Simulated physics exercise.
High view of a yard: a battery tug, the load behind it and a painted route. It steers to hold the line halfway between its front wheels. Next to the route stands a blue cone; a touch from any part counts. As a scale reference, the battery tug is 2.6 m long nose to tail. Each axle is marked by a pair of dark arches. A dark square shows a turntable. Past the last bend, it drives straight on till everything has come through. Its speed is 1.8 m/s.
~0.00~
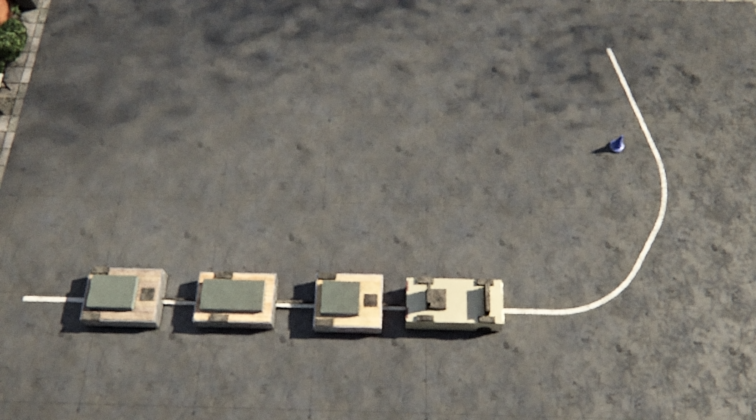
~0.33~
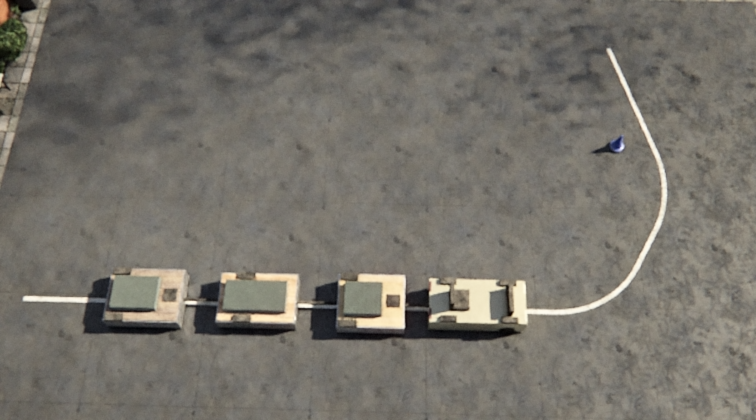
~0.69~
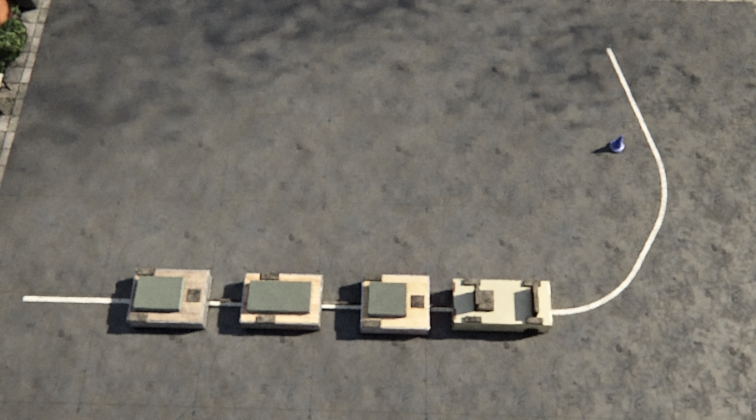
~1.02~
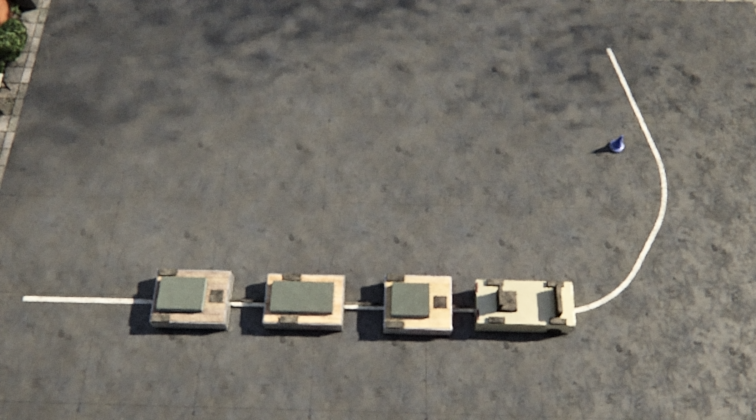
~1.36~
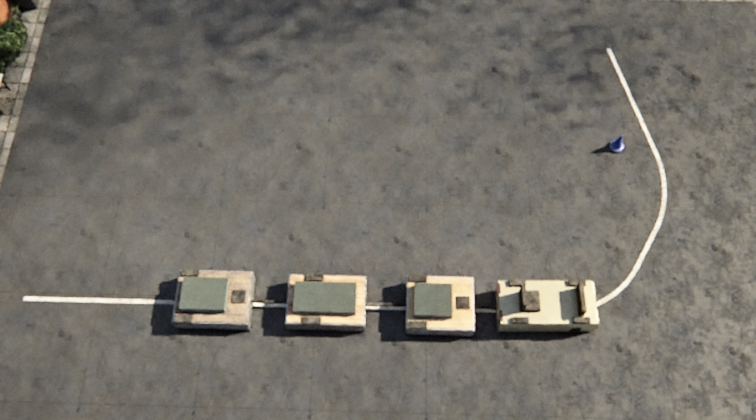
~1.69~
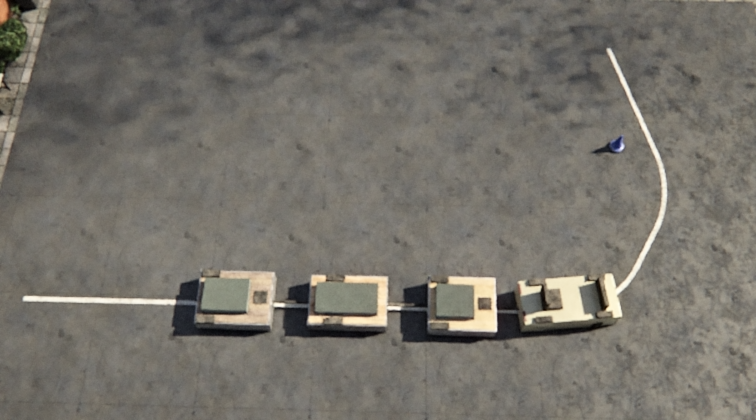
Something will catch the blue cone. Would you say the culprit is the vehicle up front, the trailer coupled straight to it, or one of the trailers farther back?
I would say the trailer coupled straight to it.
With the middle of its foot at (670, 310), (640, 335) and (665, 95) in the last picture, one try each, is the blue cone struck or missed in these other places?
Try 1 untouched, try 2 untouched, try 3 untouched.
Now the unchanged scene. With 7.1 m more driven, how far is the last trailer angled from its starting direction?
The last trailer ends up roughly 5° off its starting direction.
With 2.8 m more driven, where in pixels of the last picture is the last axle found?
Estimated position: Close to (303, 298).
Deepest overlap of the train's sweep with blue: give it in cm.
Blue about 75.
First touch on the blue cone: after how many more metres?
8.5 m.
Then, 3.9 s in, the last axle is at (346, 300) of the last picture, on the line.
Then, 6.6 s in, the last axle is at (496, 297) of the last picture, 20 cm off the line; the first trailer has hit blue.
Then, 8.4 s in, the last axle is at (587, 254) of the last picture, 120 cm off the line.
Then, 10.7 s in, the last axle is at (628, 146) of the last picture, 100 cm off the line.
Then, 13.0 s in, the last axle is at (605, 35) of the last picture, 25 cm off the line; 1 of 1 struck in all.
